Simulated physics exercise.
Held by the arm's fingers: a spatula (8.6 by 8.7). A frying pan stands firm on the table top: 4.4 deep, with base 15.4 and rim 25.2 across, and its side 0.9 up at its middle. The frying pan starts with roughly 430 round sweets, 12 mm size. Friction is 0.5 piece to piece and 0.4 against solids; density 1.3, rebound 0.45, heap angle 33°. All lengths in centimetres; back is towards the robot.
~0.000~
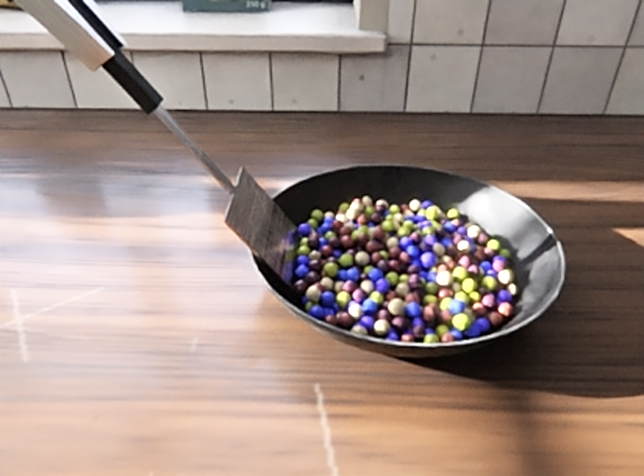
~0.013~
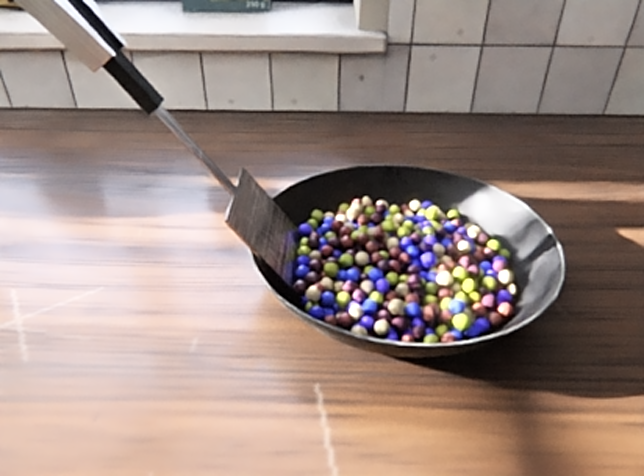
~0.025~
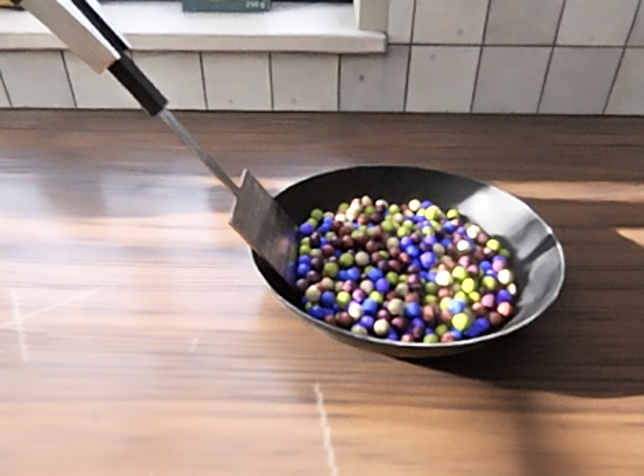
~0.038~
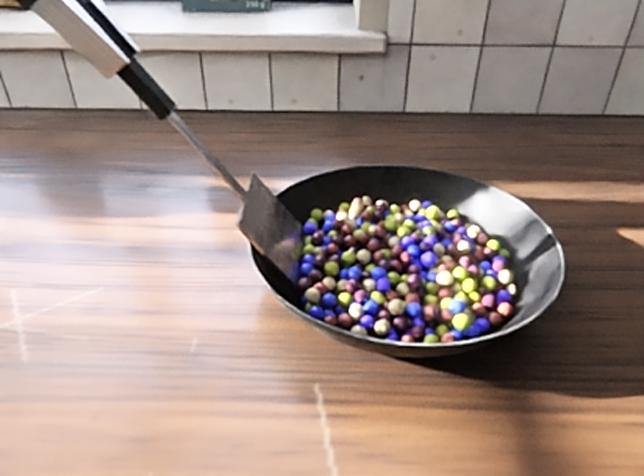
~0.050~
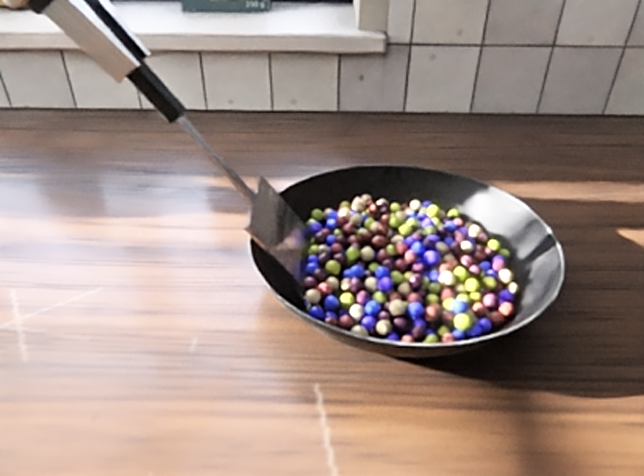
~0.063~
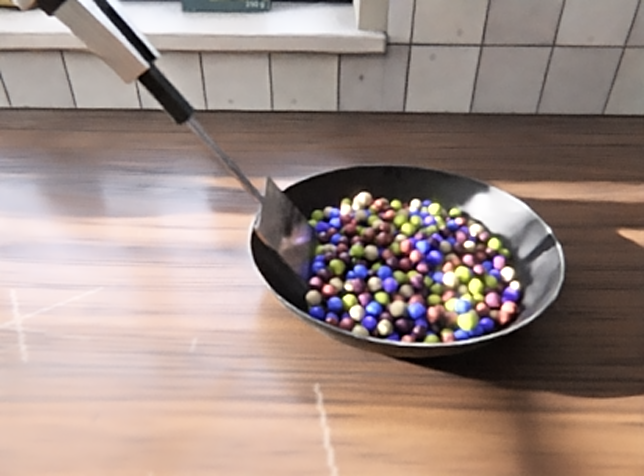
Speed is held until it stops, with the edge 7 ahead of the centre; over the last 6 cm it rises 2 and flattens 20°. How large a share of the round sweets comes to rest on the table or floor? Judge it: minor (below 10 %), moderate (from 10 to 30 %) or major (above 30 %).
My judgement: Minor.
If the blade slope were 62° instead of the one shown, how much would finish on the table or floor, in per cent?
Near 5 %.
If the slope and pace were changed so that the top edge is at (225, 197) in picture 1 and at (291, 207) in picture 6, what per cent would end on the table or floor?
15 per cent.
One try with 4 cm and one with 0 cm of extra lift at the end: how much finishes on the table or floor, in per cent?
0 and 0 %.
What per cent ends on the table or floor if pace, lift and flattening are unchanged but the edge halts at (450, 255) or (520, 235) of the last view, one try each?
Around 0 per cent for the first try and 25 per cent for the second.
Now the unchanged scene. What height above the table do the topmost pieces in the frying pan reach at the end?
6.5 cm.
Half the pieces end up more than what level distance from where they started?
It comes out at about 4 cm.
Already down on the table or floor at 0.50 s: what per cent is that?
I'd say close to 5 in a hundred.
After 0.16 s, sloping 54°, highest piece 4 above the table; 434 in the frying pan.
After 0.26 s, sloping 46°, highest piece 5 above the table; 434 in the frying pan.
After 0.50 s, sloping 34°, highest piece 6 above the table; 421 in the frying pan, 12 on the table or floor, 1 on the blade or in flight.
After 1.55 s, sloping 34°, highest piece 6 above the table; 419 in the frying pan, 15 on the table or floor.
In the end, 419 in the frying pan, 15 on the table or floor. That is 3 % on the table or floor.
